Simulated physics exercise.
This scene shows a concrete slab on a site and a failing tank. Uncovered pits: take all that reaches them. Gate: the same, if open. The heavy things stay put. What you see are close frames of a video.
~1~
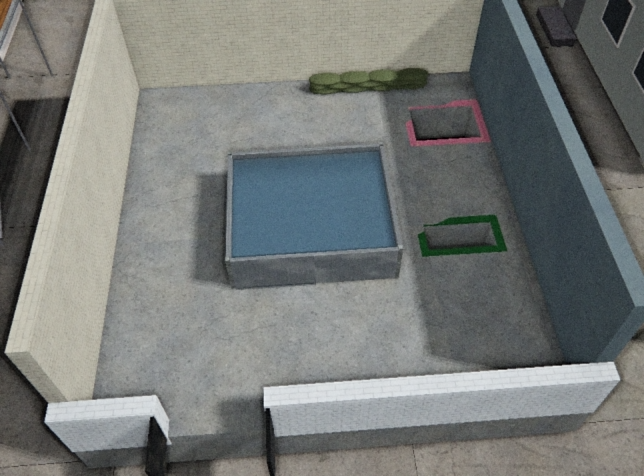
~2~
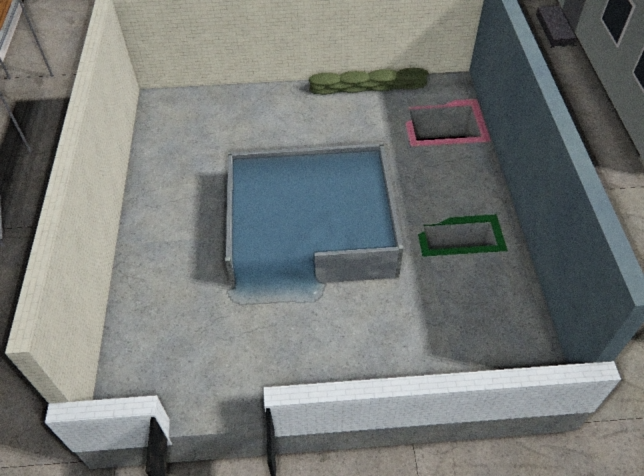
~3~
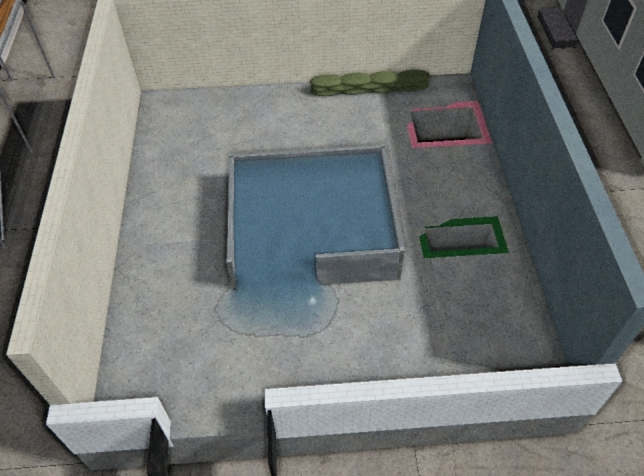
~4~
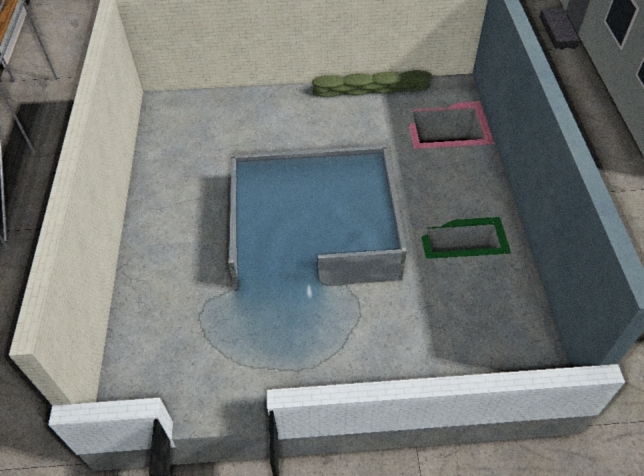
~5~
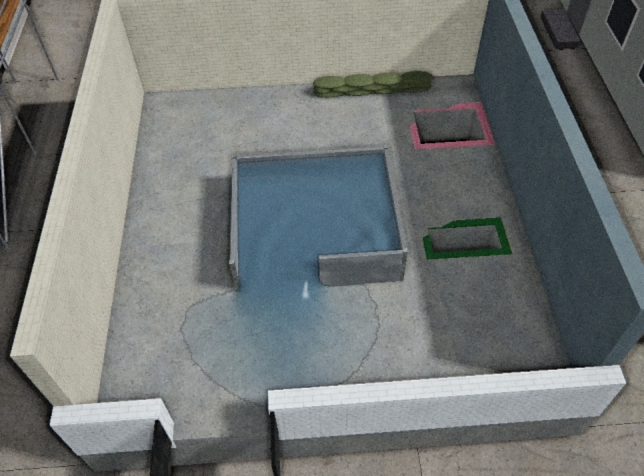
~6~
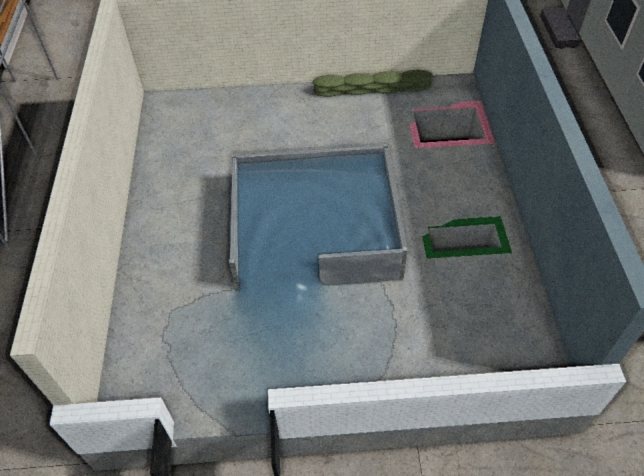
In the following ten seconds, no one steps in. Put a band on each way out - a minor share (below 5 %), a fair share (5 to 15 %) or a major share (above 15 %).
Bands: Gate: A major share; green pit: A fair share; pink pit: A minor share.
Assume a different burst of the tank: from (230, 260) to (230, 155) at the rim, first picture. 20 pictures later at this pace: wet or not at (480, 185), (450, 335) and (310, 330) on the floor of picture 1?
Spot by spot: Unaffected, then unaffected, then soaked through.
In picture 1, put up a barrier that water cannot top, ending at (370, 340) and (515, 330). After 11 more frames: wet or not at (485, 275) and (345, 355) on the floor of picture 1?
In turn, the first is spared and the second submerged.
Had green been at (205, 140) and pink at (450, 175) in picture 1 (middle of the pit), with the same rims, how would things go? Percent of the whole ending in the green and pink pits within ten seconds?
Roughly: Green pit 2 %, pink pit 10 %.
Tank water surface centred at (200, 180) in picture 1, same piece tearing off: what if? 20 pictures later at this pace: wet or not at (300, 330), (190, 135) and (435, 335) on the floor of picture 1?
Looking at all three, I'd call them swamped, bone dry, swamped.
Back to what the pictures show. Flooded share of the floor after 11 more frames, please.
My estimate is roughly 25 percent.
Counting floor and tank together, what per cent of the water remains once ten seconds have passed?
Near 48 in a hundred.
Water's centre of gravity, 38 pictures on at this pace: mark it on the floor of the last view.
At roughly (319, 276).
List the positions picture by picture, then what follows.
The first frame shows still water in the tank at (310, 202).
In the second frame, the front is at (319, 292), out from the gap at (275, 275).
In the third frame, water pours out at (276, 278) and has run to (319, 326).
In the fourth frame, the front is at (311, 361), out from the gap at (278, 279).
In the fifth frame, the front is at a hidden place, out from the gap at (279, 279).
In the sixth frame, the front is at a hidden place, out from the gap at (279, 278).
A moment on, water covers 20 % of the floor; the gate 4 %, the green pit 0 %, the pink pit 0 %.
Next, water covers 25 % of the floor; the gate 11 %, the green pit 0 %, the pink pit 0 %.
Then, water covers 40 % of the floor; the gate 20 %, the green pit 0 %, the pink pit 0 %.
Later, water covers 60 % of the floor; the gate 32 %, the green pit 4 %, the pink pit 1 %.
In the end, water covers 75 % of the floor; the gate 41 %, the green pit 9 %, the pink pit 3 %.
